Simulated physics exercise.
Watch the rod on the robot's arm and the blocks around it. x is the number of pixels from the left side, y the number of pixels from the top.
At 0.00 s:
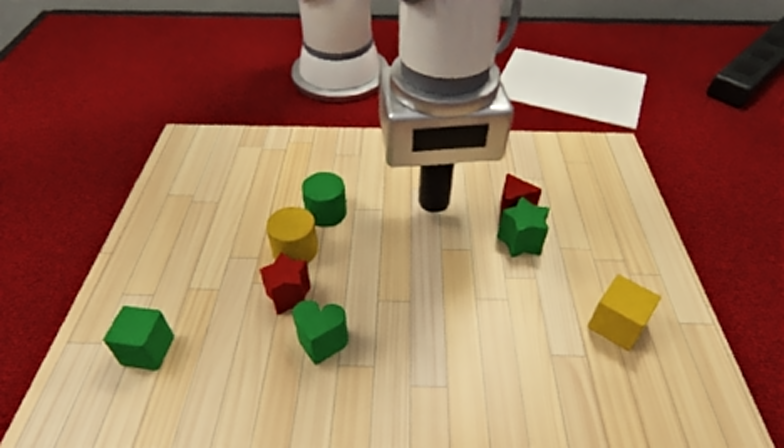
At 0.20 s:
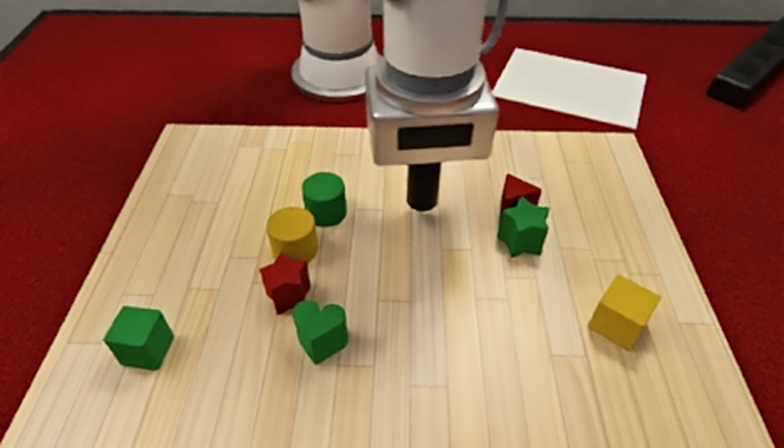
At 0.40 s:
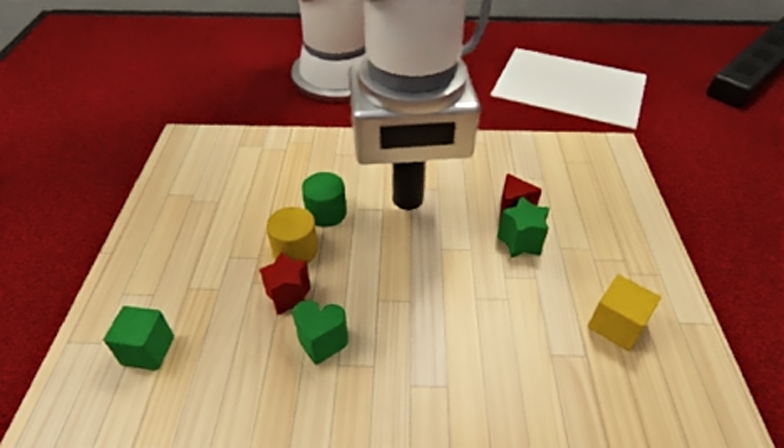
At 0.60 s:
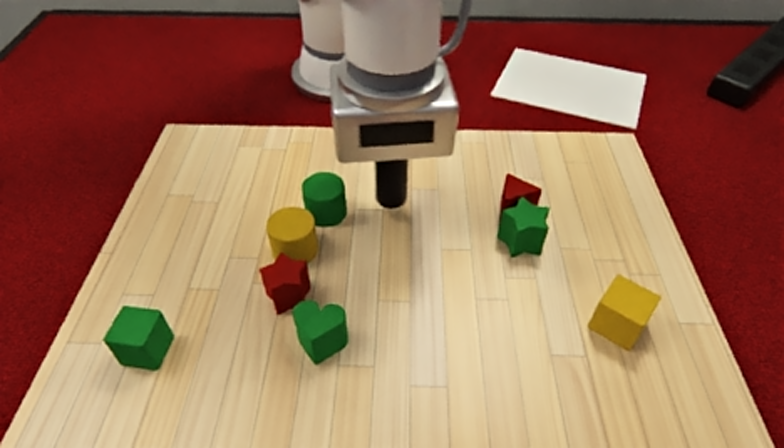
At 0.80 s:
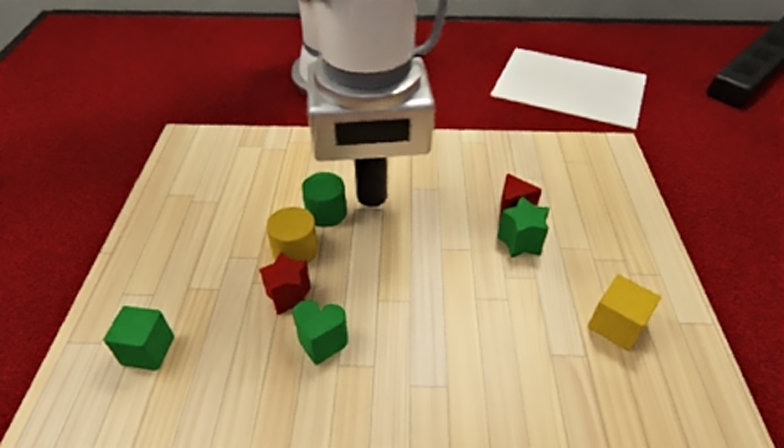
A robot arm with a black rod moved slowly left across the far side of a wooden board, nearing the green cylinder, while the red, green and yellow blocks all stayed still.
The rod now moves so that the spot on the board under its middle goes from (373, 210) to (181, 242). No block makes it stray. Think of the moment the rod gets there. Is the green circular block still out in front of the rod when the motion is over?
Final answer: No.
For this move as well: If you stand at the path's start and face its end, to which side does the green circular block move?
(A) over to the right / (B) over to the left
Correct choice: A.
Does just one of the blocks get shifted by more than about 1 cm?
Answer: Yes.
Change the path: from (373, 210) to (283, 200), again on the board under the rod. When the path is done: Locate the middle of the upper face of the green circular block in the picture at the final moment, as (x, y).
The green circular block ends near (248, 192).
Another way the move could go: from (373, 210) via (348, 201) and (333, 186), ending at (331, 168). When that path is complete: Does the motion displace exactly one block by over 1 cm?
Yes, it checks out.
The first path, step by step. One third of the way, rod (308, 206); green circular block (270, 186).
Two thirds of the way, rod (243, 217); yellow circular block (284, 225); green circular block (225, 181).
At the end, rod (175, 228); red star still; yellow circular block (284, 225); green circular block (216, 181).
